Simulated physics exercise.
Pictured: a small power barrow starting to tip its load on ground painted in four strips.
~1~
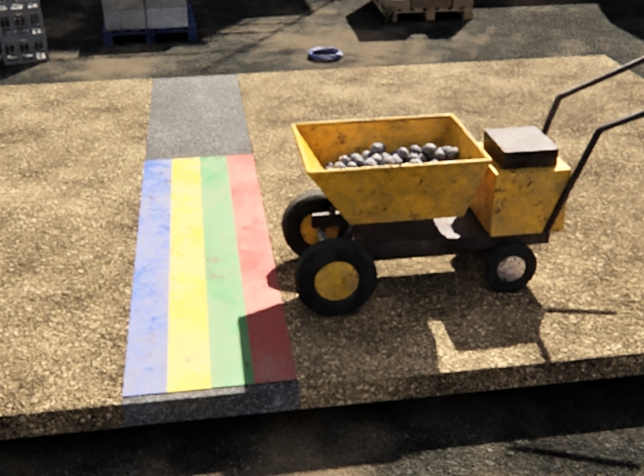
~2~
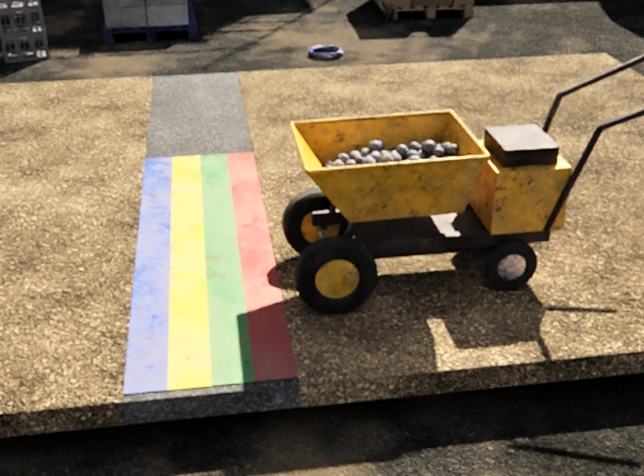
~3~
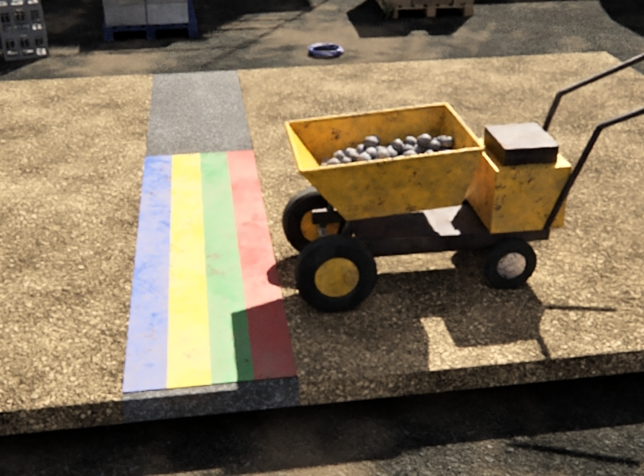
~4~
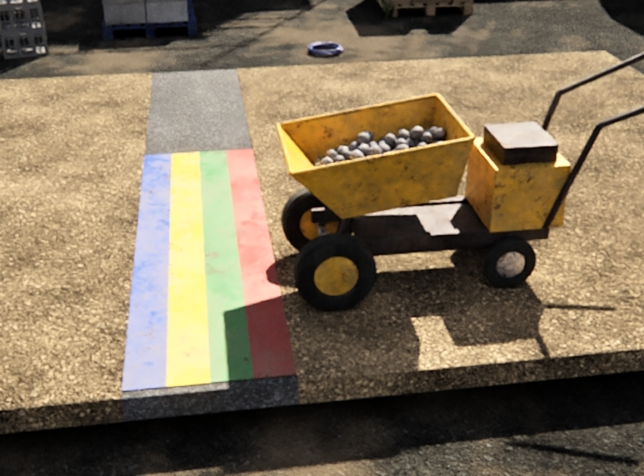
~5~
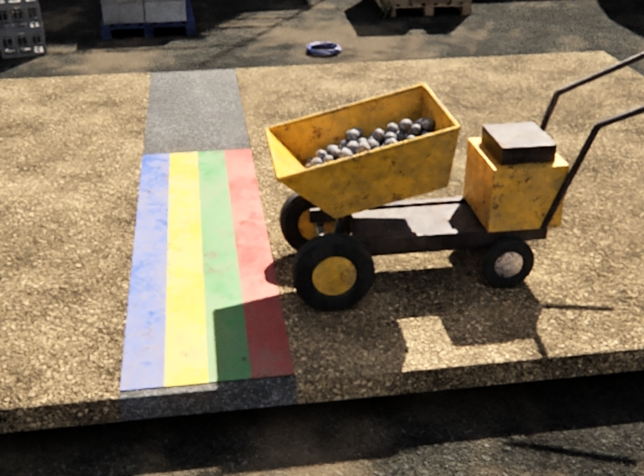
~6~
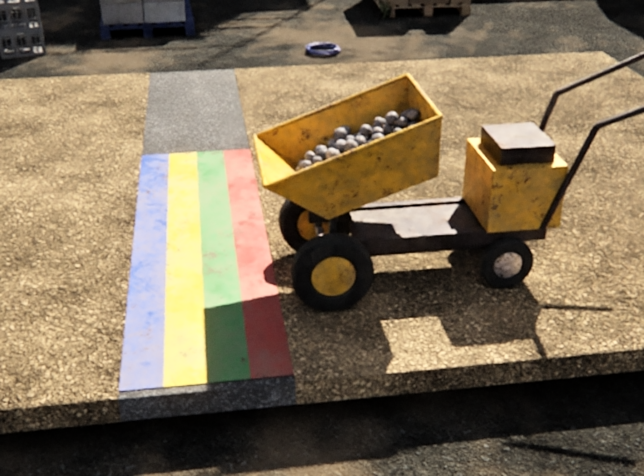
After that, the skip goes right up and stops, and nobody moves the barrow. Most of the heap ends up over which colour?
It ends up mostly over yellow.
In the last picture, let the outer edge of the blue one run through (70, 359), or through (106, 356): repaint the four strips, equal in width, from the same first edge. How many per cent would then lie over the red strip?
About 0 per cent first, then about 0 per cent.
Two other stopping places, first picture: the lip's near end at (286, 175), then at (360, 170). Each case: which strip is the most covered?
Result, place 1: The strip in blue; place 2: The green one.
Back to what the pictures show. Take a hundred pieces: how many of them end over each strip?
In per cent, approximately: Red 0, green 15, yellow 40, blue 25.
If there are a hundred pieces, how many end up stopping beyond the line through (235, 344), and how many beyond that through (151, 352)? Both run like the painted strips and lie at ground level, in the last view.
About 100 and 30 %.
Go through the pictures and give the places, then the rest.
Lip of the skip at (309, 173), level; top of the load at (400, 171), round cobbles; red strip at (270, 342); green strip at (229, 346); yellow strip at (189, 350); blue strip at (147, 354), in the first picture.
Lip of the skip at (307, 172), level; top of the load at (395, 160), in the second picture.
Lip of the skip at (301, 172), tipped barely; top of the load at (410, 157), in the third picture.
Lip of the skip at (292, 174), tipped a little; top of the load at (424, 149), in the fourth picture.
Lip of the skip at (279, 179), tipped a little; top of the load at (413, 142), in the fifth picture.
Lip of the skip at (266, 187), tipped clearly; top of the load at (400, 134); red strip at (266, 337); green strip at (226, 341); yellow strip at (185, 345); blue strip at (144, 348), in the sixth picture.
Soon, skip tipped steeply; all in the skip.
A while on, skip tipped steeply; most in the skip; a stray few over the green strip; a small part over the yellow strip; a stray few over the blue strip; a stray few falling.
Towards the end, skip tipped right over; about a quarter in the skip; a stray few over the red strip; a small part over the green strip; about a third over the yellow strip; about a quarter over the blue strip; a small part off the paint.
Finally, skip tipped right over; a stray few over the red strip; a small part over the green strip; about a third over the yellow strip; about a quarter over the blue strip; a small part off the paint.
